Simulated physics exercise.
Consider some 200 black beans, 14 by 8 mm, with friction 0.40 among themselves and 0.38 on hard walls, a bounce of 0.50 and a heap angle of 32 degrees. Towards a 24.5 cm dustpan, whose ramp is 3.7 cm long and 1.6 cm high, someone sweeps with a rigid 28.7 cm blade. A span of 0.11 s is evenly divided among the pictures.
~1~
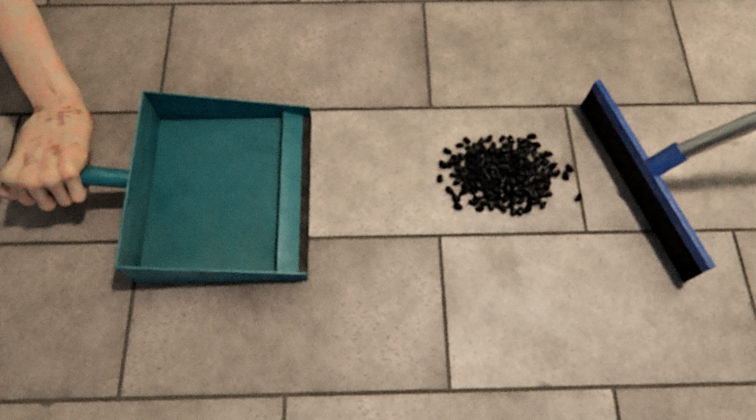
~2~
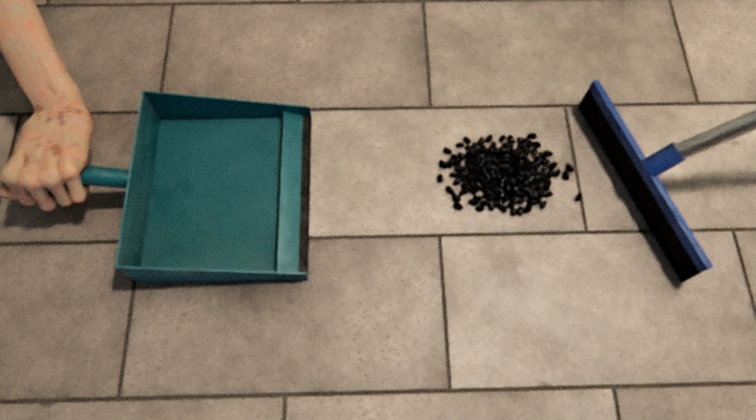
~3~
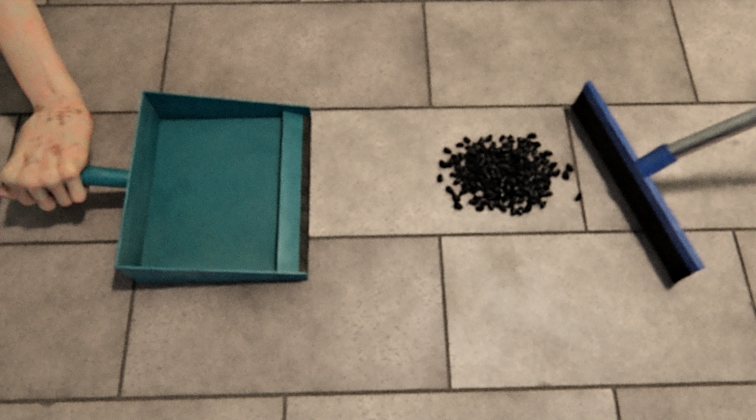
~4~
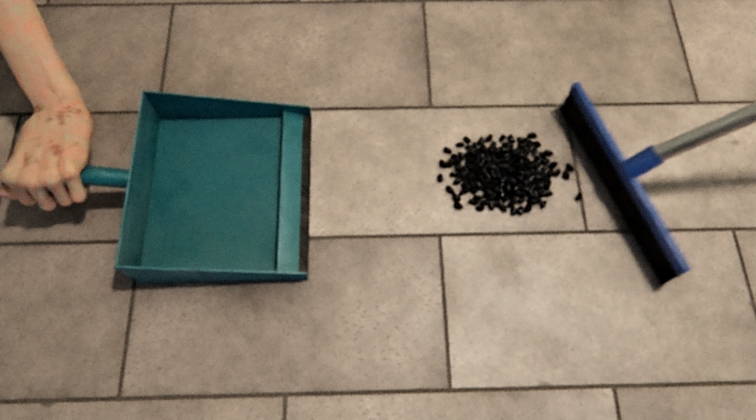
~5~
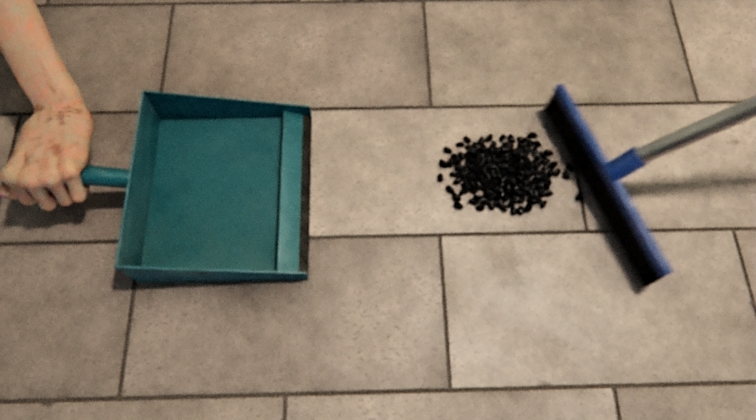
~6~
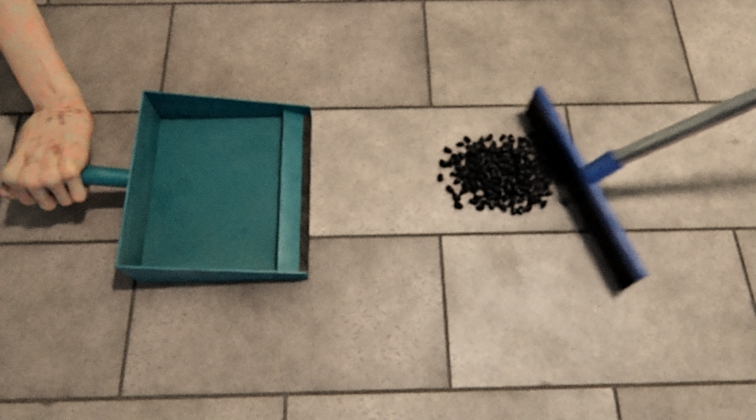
The footage shows a hand holding a teal dustpan still on a grey tiled floor while a blue-and-black blade on a pole slides left from the right, reaching the near edge of a small pile of black beans.
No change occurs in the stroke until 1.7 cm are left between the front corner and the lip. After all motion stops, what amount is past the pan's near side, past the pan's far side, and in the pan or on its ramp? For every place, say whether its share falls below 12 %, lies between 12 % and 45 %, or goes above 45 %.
Past the pan's near side: Between 12 % and 45 %, past the pan's far side: Below 12 %, in the pan or on its ramp: Above 45 %.
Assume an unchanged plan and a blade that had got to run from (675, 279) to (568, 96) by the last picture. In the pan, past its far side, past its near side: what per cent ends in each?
Pan 20; far 5; near 25.
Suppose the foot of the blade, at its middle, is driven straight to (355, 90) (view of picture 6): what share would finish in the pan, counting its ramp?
Close to 15 in a hundred.
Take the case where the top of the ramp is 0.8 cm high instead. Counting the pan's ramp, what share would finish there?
With that ramp, near 60 per cent.
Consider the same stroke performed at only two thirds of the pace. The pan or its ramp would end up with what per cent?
It would be around 30 per cent.
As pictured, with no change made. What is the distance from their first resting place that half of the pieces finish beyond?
36 cm or so.
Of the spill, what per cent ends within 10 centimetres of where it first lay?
Close to 0 per cent of it.
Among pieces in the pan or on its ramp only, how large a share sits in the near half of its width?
I'd put it at around 70 per cent.
Then, 0.13 s after the last picture, middle of the blade 19 cm from the lip; 0 % over the lip, far side 0 %, near side 0 %.
Then, 0.21 s after the last picture, middle of the blade 9 cm from the lip; 0 % over the lip, far side 0 %, near side 10 %.
Then, 0.43 s after the last picture, middle of the blade 6 cm from the lip; 55 % over the lip, far side 0 %, near side 25 %.
In the end, near side 25 %, far side 0 %, pan 50 %, in front of the lip or behind the blade 25 %.
